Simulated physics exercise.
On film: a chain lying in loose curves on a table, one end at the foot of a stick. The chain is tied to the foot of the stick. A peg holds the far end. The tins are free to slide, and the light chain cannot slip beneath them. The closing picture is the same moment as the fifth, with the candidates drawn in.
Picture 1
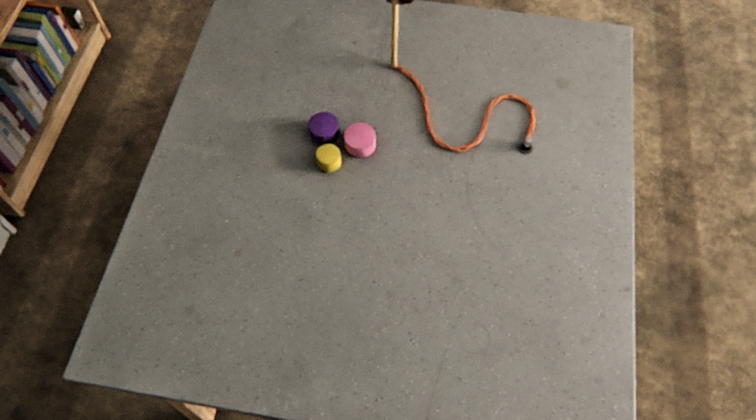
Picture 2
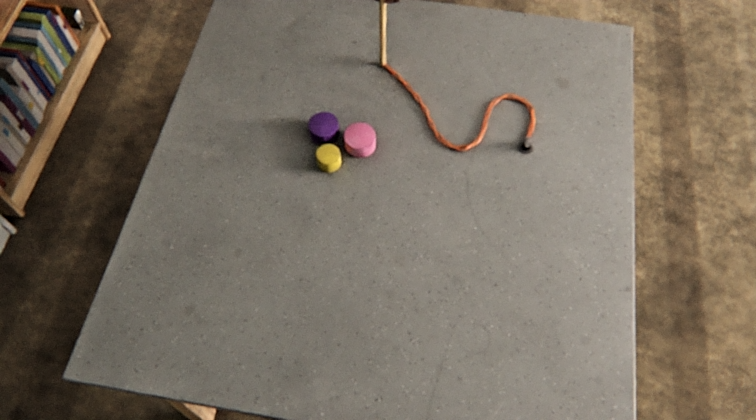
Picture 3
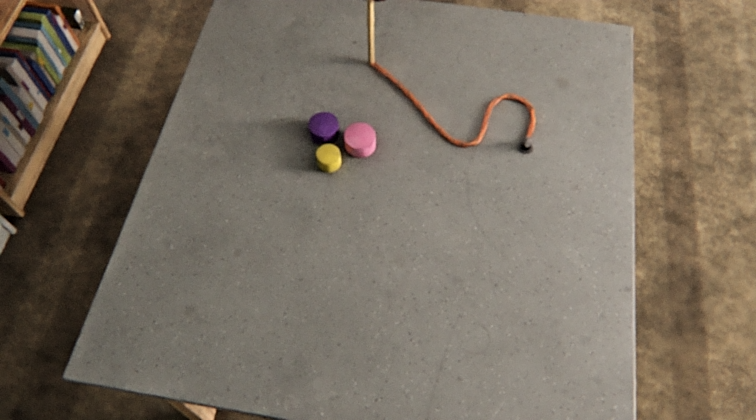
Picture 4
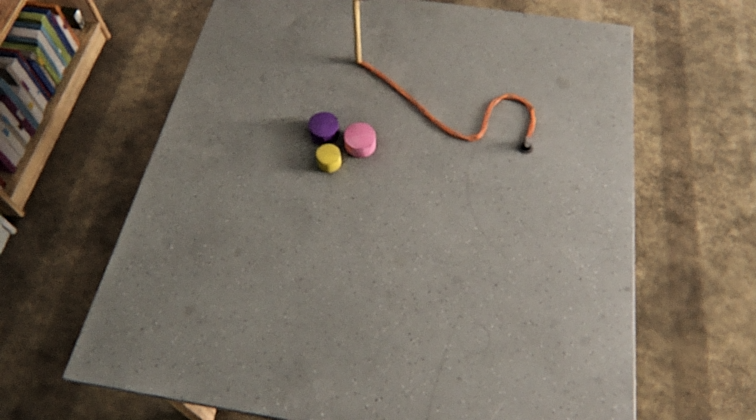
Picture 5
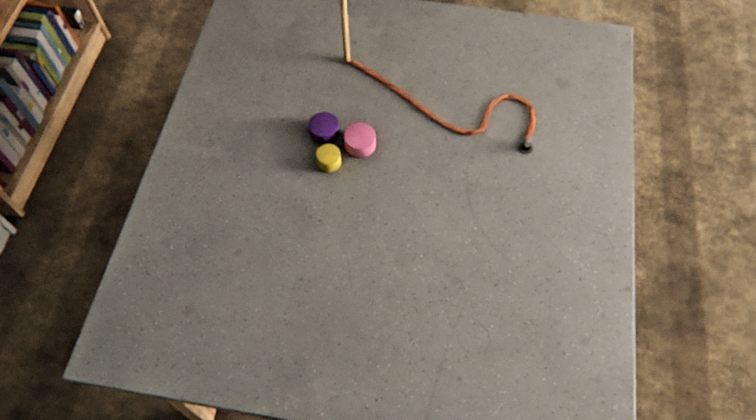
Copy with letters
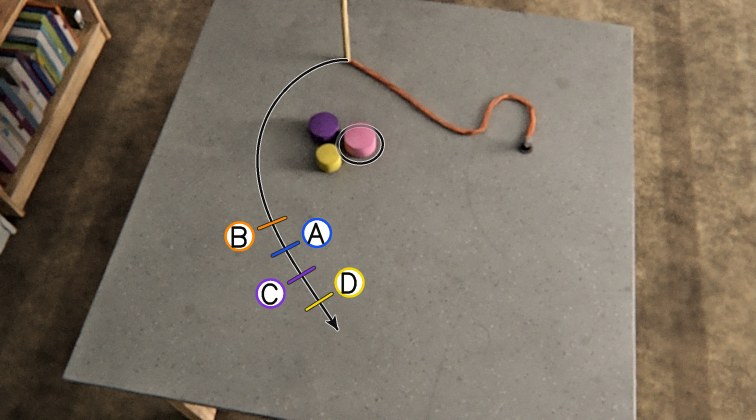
A thin upright stick moves steadily left along the far side of a gray table, drawing one end of an orange, cord-like line with it. The line's loose curves nearest the stick straighten into a slanting stretch, while the bend by the dark peg at right keeps its shape. The purple, pink and yellow tins stay still.
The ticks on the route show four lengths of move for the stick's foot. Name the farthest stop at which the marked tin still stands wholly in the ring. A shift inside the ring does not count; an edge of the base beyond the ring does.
B is the last safe stop.
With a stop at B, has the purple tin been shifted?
By then, yes.
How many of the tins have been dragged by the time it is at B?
Two.
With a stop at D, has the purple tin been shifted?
Yes.
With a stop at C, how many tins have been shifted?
Three.
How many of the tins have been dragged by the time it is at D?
By then, three.
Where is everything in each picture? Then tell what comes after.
The first frame shows peg (527, 144); purple tin (324, 129); yellow tin (329, 158).
The second frame shows yellow tin (329, 158); pink tin (360, 140).
The third frame shows peg (527, 144); purple tin (324, 129).
The fourth frame shows yellow tin (329, 158); pink tin (360, 140).
The fifth frame shows peg (527, 144); purple tin (324, 129); yellow tin (329, 158).
On the marked copy, A at (285, 249); B at (272, 223); C at (301, 275); D at (319, 302); the ring at (360, 144); the route from (347, 60) via (258, 174) to (338, 329).
Taking B. A third of the way, foot of the stick (282, 95); pink tin (360, 140).
Two thirds of the way, foot of the stick (258, 161); pink tin (360, 140).
When it is over, foot of the stick (272, 224); purple tin (332, 152); yellow tin (331, 176); pink tin (361, 141); the pink tin is still in its ring.
As for the rest, A drags the ringed tin to (370, 152); C drags the ringed tin to (380, 163); D drags the ringed tin to (390, 174).
